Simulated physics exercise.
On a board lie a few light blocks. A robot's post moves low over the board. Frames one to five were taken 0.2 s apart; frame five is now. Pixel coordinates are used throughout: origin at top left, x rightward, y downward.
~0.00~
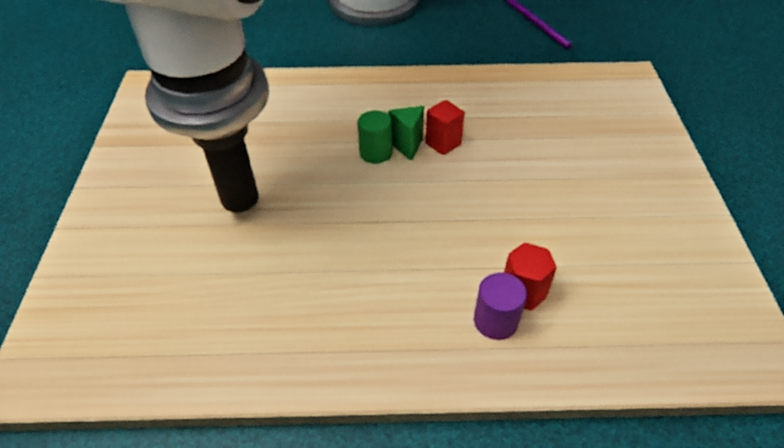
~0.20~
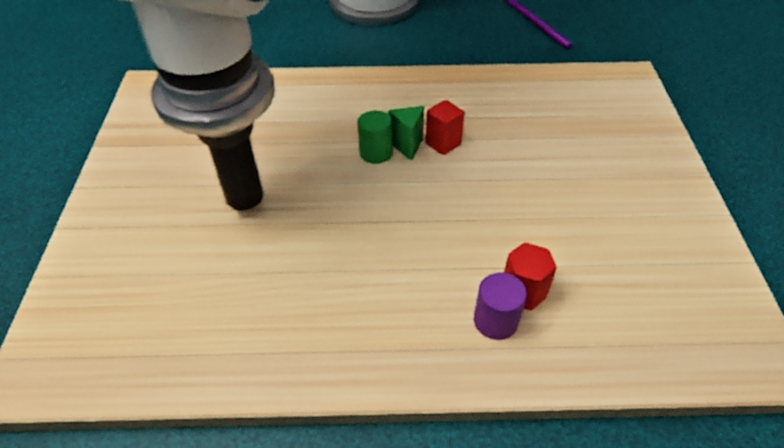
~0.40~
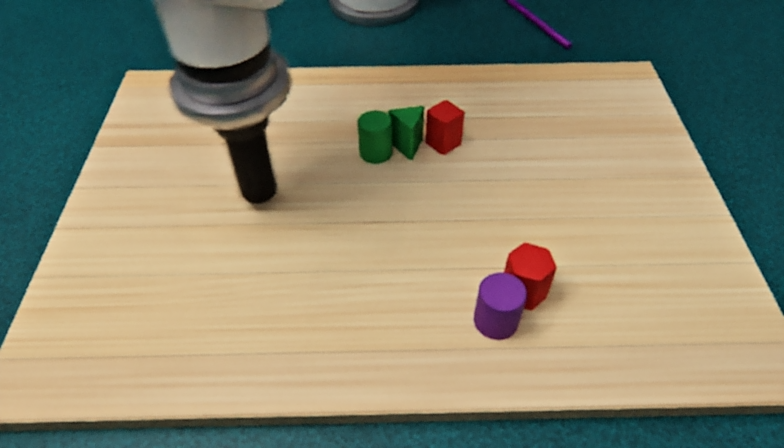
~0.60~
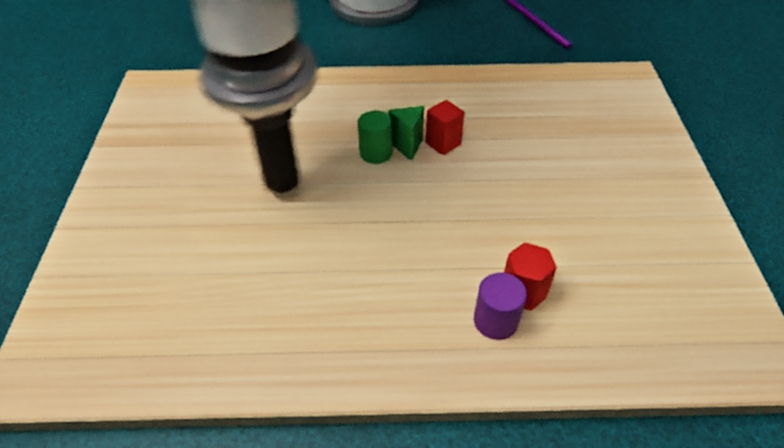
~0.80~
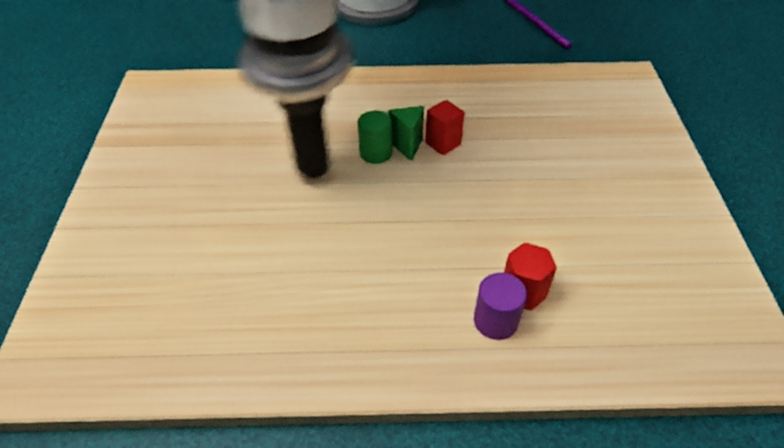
A robot's black post, hanging from a grey and white arm, moves low over a pale wooden board on a teal surface, seen from above at an angle by a still camera. A green cylinder, a green three-sided block and a red block sit in a row near the back, with a purple cylinder and red hexagonal block at lower right. The post slides rightward and slightly back, gaining speed, while the blocks stay still.
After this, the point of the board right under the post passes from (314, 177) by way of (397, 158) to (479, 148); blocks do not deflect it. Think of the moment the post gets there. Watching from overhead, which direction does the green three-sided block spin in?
Looking from above, the answer is clockwise.
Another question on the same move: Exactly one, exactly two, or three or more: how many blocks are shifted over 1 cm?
It's going to be three or more.
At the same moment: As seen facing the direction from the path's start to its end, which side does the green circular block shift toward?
The answer is left: Facing from the path's start to its end, that's where the green circular block shifts.
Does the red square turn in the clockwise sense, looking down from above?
My answer is no.
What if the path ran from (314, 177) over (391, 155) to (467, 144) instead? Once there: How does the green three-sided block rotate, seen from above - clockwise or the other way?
It turns clockwise.
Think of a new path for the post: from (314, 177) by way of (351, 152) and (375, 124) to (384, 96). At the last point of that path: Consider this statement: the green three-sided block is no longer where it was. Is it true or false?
True - the claim holds.
What follows on the original path. One third of the way, post at (369, 154); green circular block at (388, 111); green three-sided block at (415, 106), turned 30° clockwise.
Two thirds of the way, post at (425, 144); green circular block at (398, 102); green three-sided block at (428, 98), turned 30° clockwise; red square at (452, 109).
At the end, post at (480, 139); green circular block at (398, 102); green three-sided block at (428, 98), turned 30° clockwise; red square at (484, 96), turned 40° anticlockwise.
